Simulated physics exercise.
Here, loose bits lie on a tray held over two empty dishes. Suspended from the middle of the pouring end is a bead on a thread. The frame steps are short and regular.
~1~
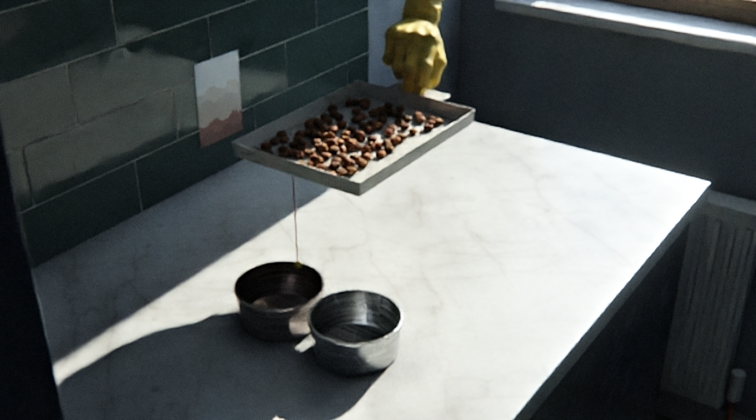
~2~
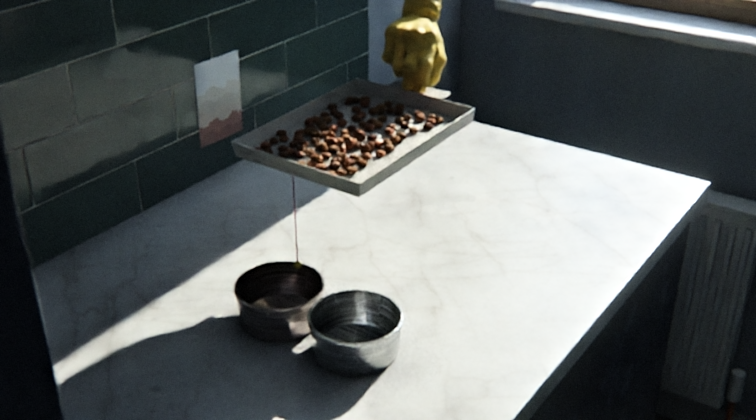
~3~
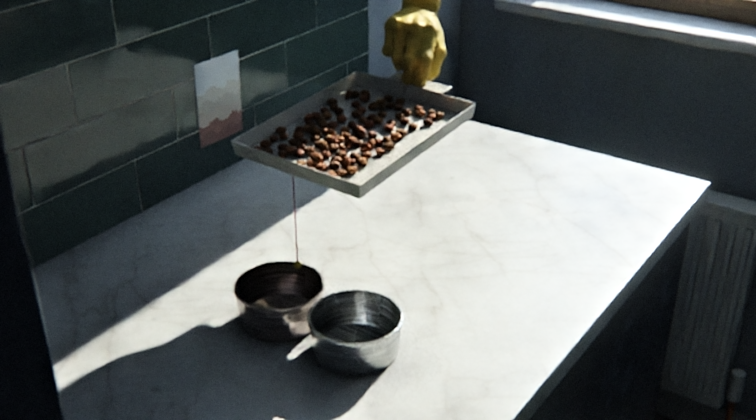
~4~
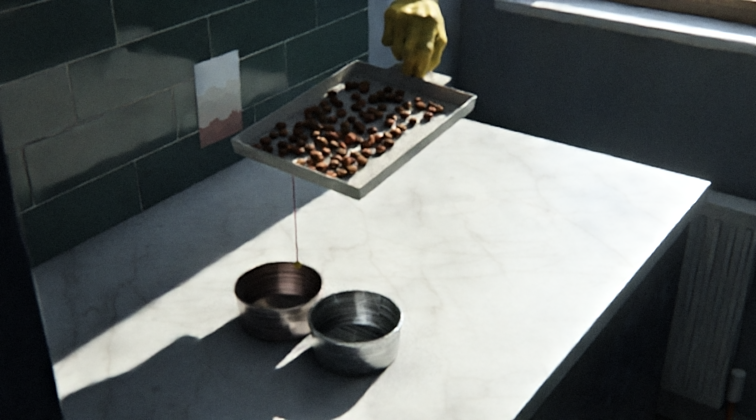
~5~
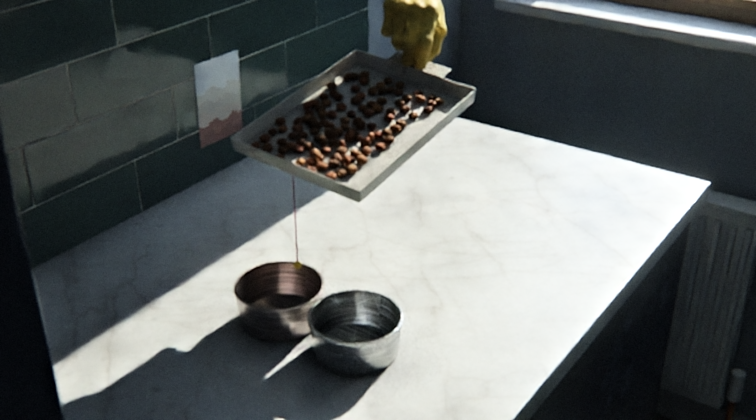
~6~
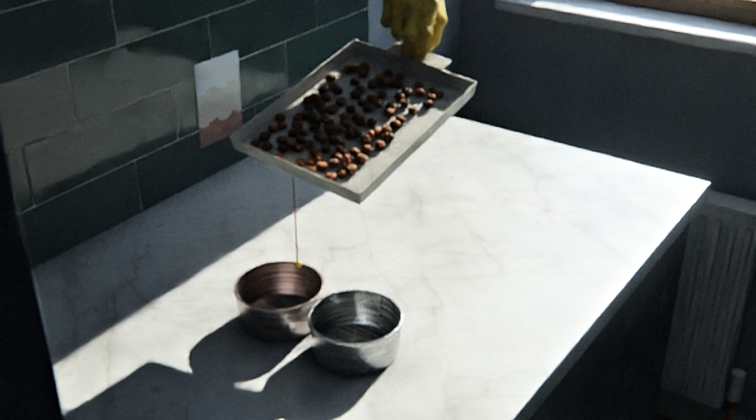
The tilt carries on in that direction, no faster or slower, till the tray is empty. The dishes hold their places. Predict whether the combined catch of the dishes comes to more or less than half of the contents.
The combined catch is more than half.
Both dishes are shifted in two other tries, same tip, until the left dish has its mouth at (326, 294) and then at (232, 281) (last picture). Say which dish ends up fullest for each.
First place: The leftmost one; second place: The rightmost one.
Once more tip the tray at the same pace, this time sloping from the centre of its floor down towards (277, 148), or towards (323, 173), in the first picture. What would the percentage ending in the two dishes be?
Well, 0 percent for one and then 80 percent for the other.
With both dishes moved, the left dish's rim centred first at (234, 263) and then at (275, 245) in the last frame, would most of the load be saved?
Held in all, by try: A smaller portion, then a smaller portion.
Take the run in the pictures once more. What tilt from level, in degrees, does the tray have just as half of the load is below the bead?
100° or so.
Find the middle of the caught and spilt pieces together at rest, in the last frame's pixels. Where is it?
Last view, resting centre - approx. (354, 340).
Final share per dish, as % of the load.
I'd say some 0 in a hundred wind up in the left dish, and some 90 in a hundred in the right.
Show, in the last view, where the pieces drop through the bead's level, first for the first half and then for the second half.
First around (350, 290), afterwards around (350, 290).
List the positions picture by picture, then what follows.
The first picture shows corners of the pouring end near (235, 142) and (359, 181), level; middle of the load near (346, 139), bits of dog kibble; left dish near (251, 319); right dish near (328, 353); bead on its thread near (298, 265).
The second picture shows corners of the pouring end near (235, 141) and (359, 182), level; middle of the load near (346, 138).
The third picture shows corners of the pouring end near (234, 140) and (359, 183), tipped barely, lowest at the right corner; middle of the load near (346, 135).
The fourth picture shows corners of the pouring end near (234, 139) and (359, 186), tipped a little, lowest at the right corner; middle of the load near (345, 131).
The fifth picture shows corners of the pouring end near (233, 137) and (359, 189), tipped a little, lowest at the right corner; middle of the load near (345, 127).
The sixth picture shows corners of the pouring end near (233, 136) and (359, 191), tipped a little, lowest at the right corner; middle of the load near (345, 123); left dish near (251, 319); right dish near (328, 353).
Shortly afterwards, tray tipped steeply; all but a few on the tray; only a few in the air.
Next, tray tipped right over; near a quarter on the tray; near half in the right dish; only a few in the left dish; only a few outside both; near a quarter in the air.
Some moments later, tray tipped past a quarter turn; the bulk in the right dish; a little in the left dish; a little outside both; only a few in the air.
In the end, tray tipped past a quarter turn; the bulk in the right dish; a little in the left dish; a little outside both; only a few in the air.
